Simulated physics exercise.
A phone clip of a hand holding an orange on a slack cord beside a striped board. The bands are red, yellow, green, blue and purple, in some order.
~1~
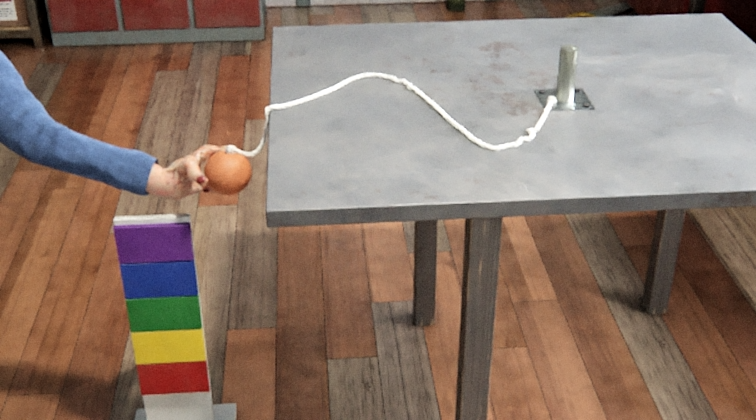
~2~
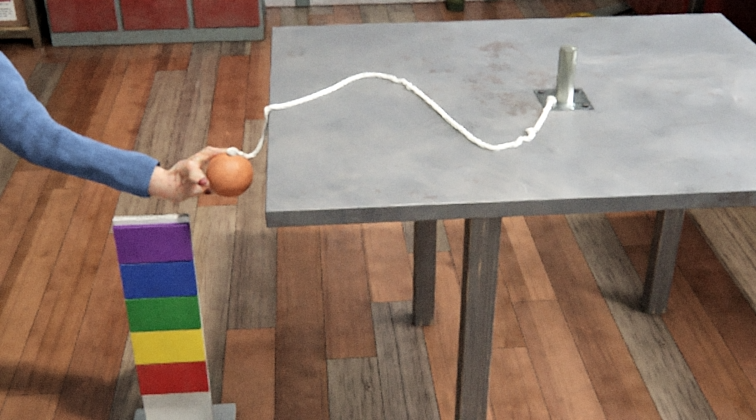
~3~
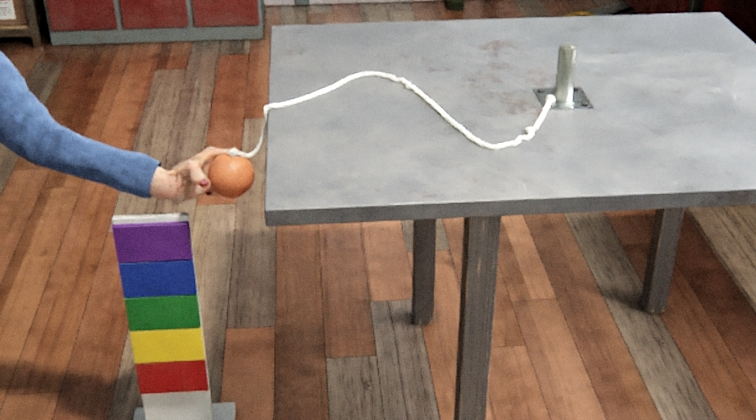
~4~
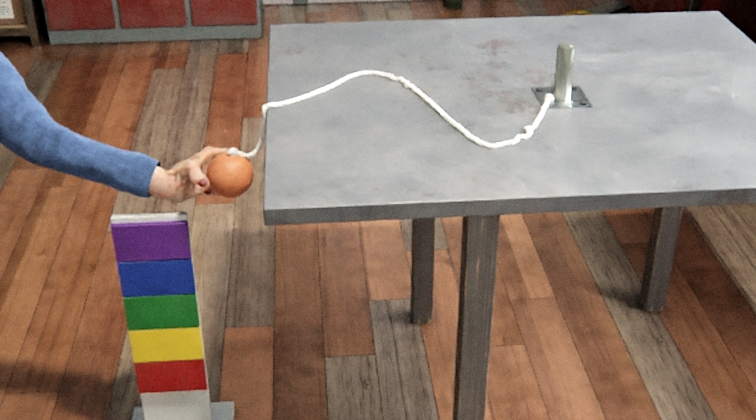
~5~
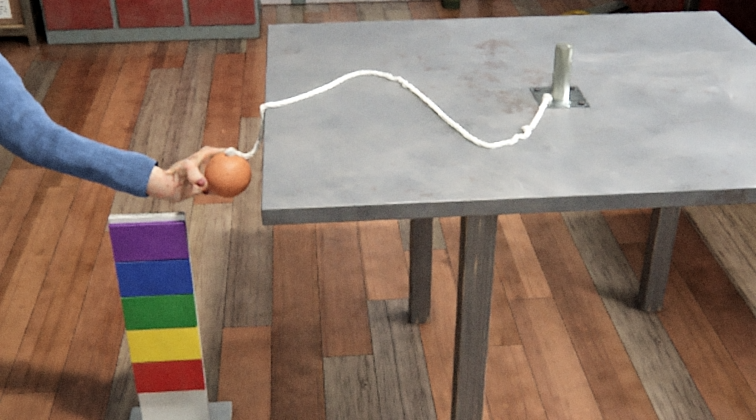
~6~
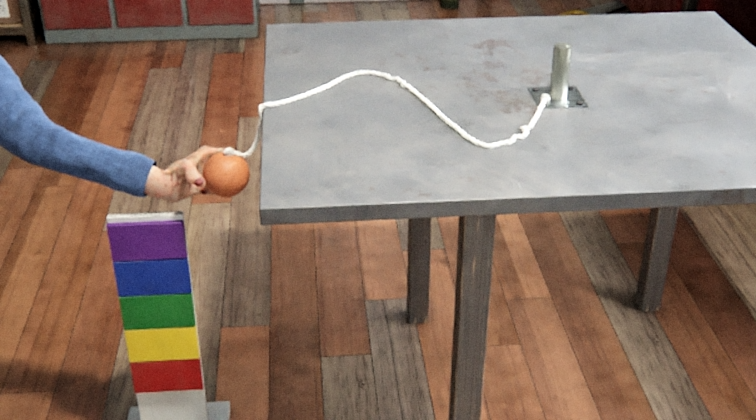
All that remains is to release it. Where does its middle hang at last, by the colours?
The cord holds its middle at red.
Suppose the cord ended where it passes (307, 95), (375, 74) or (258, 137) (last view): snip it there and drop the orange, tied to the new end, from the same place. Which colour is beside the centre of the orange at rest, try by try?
Try by try: Blue; above them all; yellow.
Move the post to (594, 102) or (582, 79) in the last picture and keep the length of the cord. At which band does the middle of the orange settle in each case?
Try by try: Yellow; yellow.
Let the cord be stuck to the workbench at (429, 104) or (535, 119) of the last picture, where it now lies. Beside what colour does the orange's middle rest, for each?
One after the other, blue; yellow.
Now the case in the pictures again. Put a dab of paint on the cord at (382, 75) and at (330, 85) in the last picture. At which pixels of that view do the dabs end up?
Near (267, 181) and (274, 240).
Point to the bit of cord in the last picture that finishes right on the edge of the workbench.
That spot is around (411, 89).
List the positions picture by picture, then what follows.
In the first picture, orange (228, 172); purple (154, 245); blue (159, 281); green (164, 315); yellow (169, 348); red (173, 379).
In the second picture, orange (230, 175); cord through (541, 122) (481, 145) (433, 105) (376, 75) (300, 101).
In the third picture, orange (231, 175).
In the fourth picture, orange (230, 175); cord through (539, 119) (479, 143) (431, 102) (374, 73) (298, 99).
In the fifth picture, orange (228, 175).
In the sixth picture, orange (226, 174); cord through (535, 119) (475, 142) (427, 102) (370, 73) (294, 99).
Soon after, orange near (255, 360); level with red.
After that, orange near (303, 387); level with red.
And then, orange near (264, 370); level with red.
In the end, orange near (287, 380); level with red. At red.
